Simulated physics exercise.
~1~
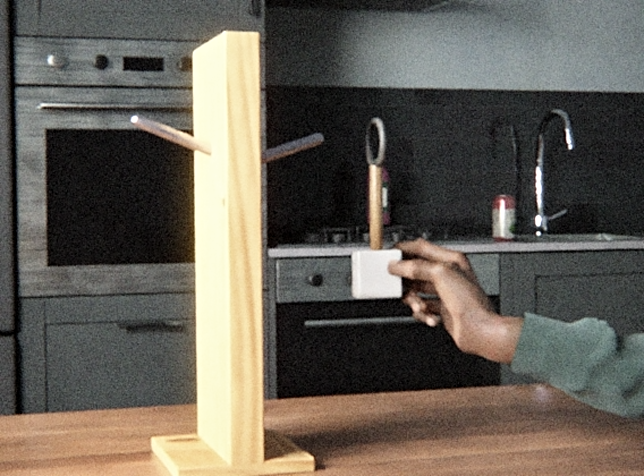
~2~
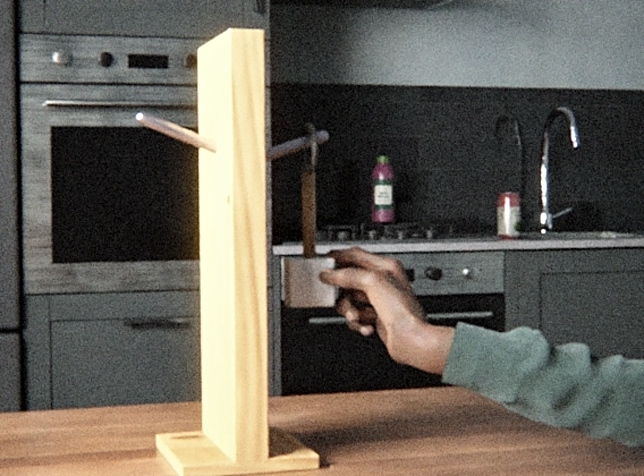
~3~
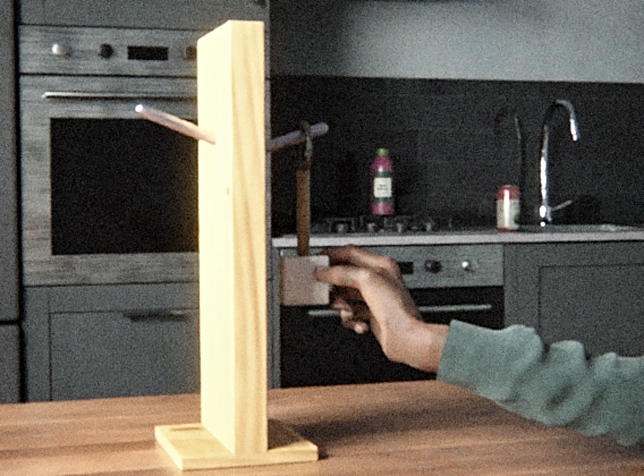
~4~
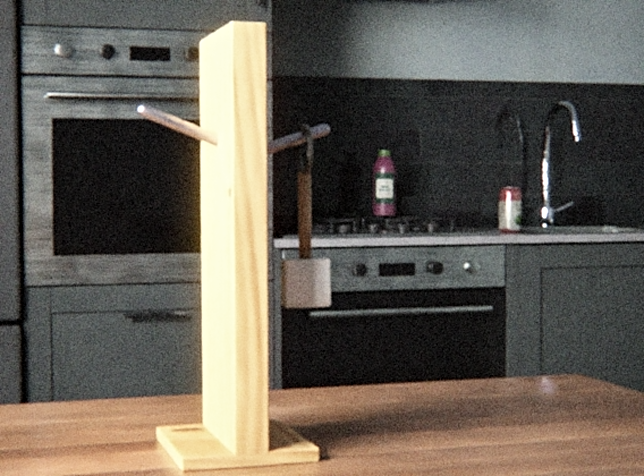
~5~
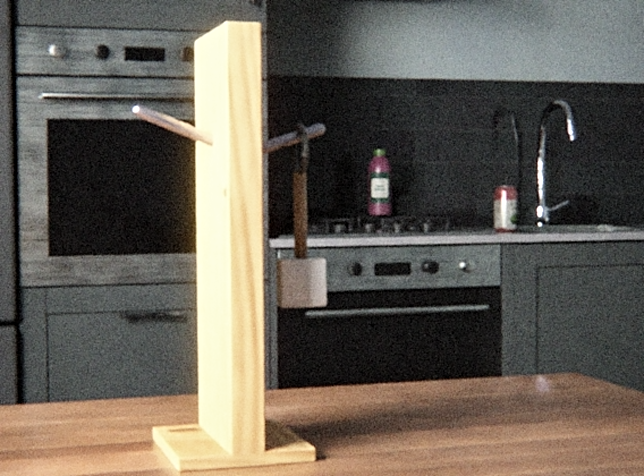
A white brush is moved left by a hand onto a wooden stand's peg and stays hanging.
